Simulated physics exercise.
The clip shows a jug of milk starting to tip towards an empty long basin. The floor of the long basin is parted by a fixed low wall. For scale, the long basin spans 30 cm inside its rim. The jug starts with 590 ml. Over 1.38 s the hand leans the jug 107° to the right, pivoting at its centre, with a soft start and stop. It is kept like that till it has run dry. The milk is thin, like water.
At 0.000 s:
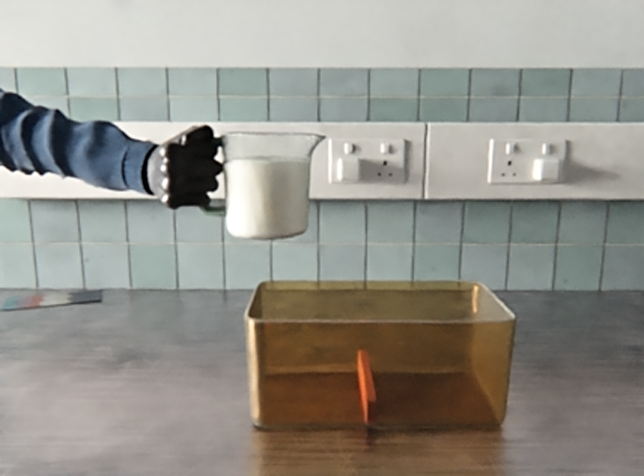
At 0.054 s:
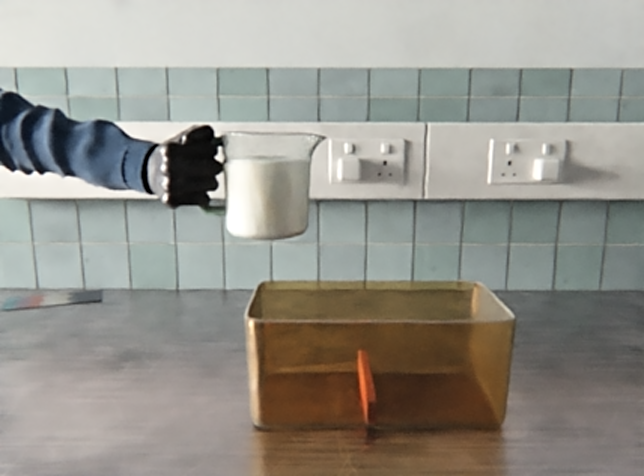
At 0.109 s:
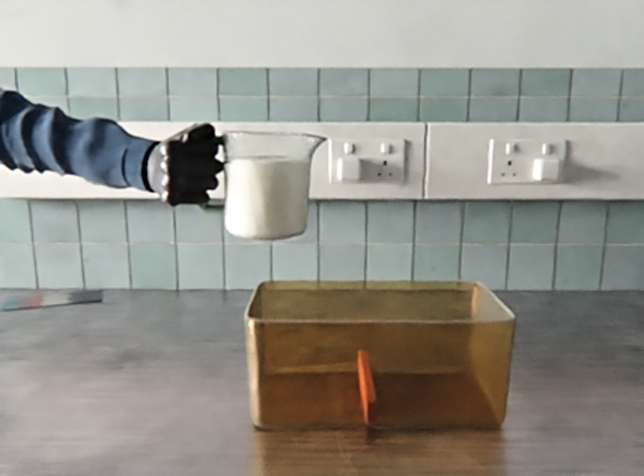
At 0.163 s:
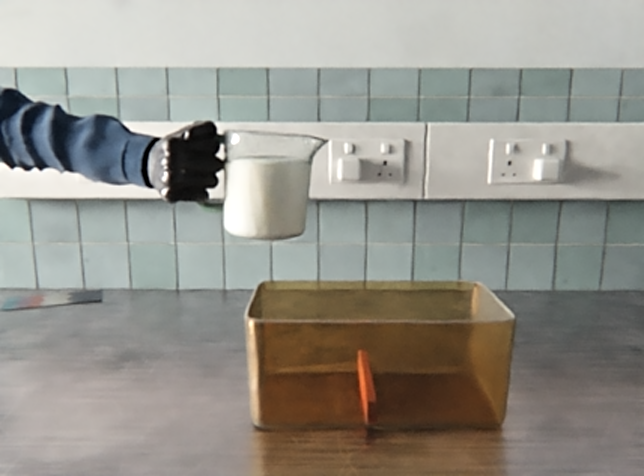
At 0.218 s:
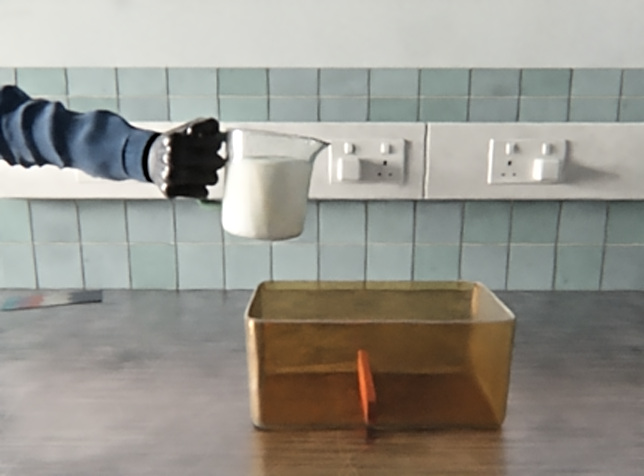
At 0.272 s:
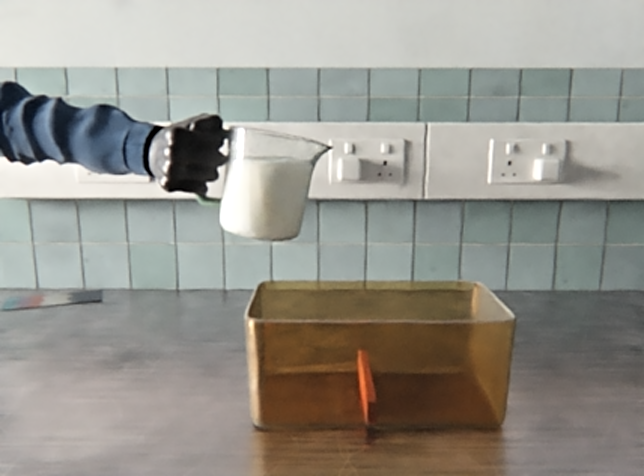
A glass jug of milk leaning slightly to the right in a dark-gloved hand above an empty amber basin on a counter.
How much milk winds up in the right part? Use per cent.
Roughly 71 per cent is past the wall.
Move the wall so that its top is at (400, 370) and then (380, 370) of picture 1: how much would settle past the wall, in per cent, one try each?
In turn about 15 and 50 per cent.
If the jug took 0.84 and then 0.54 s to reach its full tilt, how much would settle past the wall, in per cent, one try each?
In turn about 70 and 65 per cent.
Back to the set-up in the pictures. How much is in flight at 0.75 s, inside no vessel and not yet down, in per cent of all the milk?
About 10 per cent.
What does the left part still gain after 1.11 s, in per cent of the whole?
Near 24 in a hundred.
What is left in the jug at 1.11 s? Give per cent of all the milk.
Some 28 per cent.
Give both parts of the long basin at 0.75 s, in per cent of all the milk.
Left about 0, right about 1.
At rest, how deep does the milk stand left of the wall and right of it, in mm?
Left about 8 mm, right about 18 mm.
By 0.75 s the tilt is 61° and 88 per cent is still to pour, 0 is left of the wall and 1 right of it.
By 1.11 s the tilt is 97° and 29 per cent is still to pour, 3 is left of the wall and 48 right of it.
By 1.48 s the tilt is 107° and 1 per cent is still to pour, 23 is left of the wall and 73 right of it.
By 1.88 s the tilt is 107° and 0 per cent is still to pour, 28 is left of the wall and 71 right of it.
At rest 28 per cent lies left of the wall, 71 right of it and 1 outside.
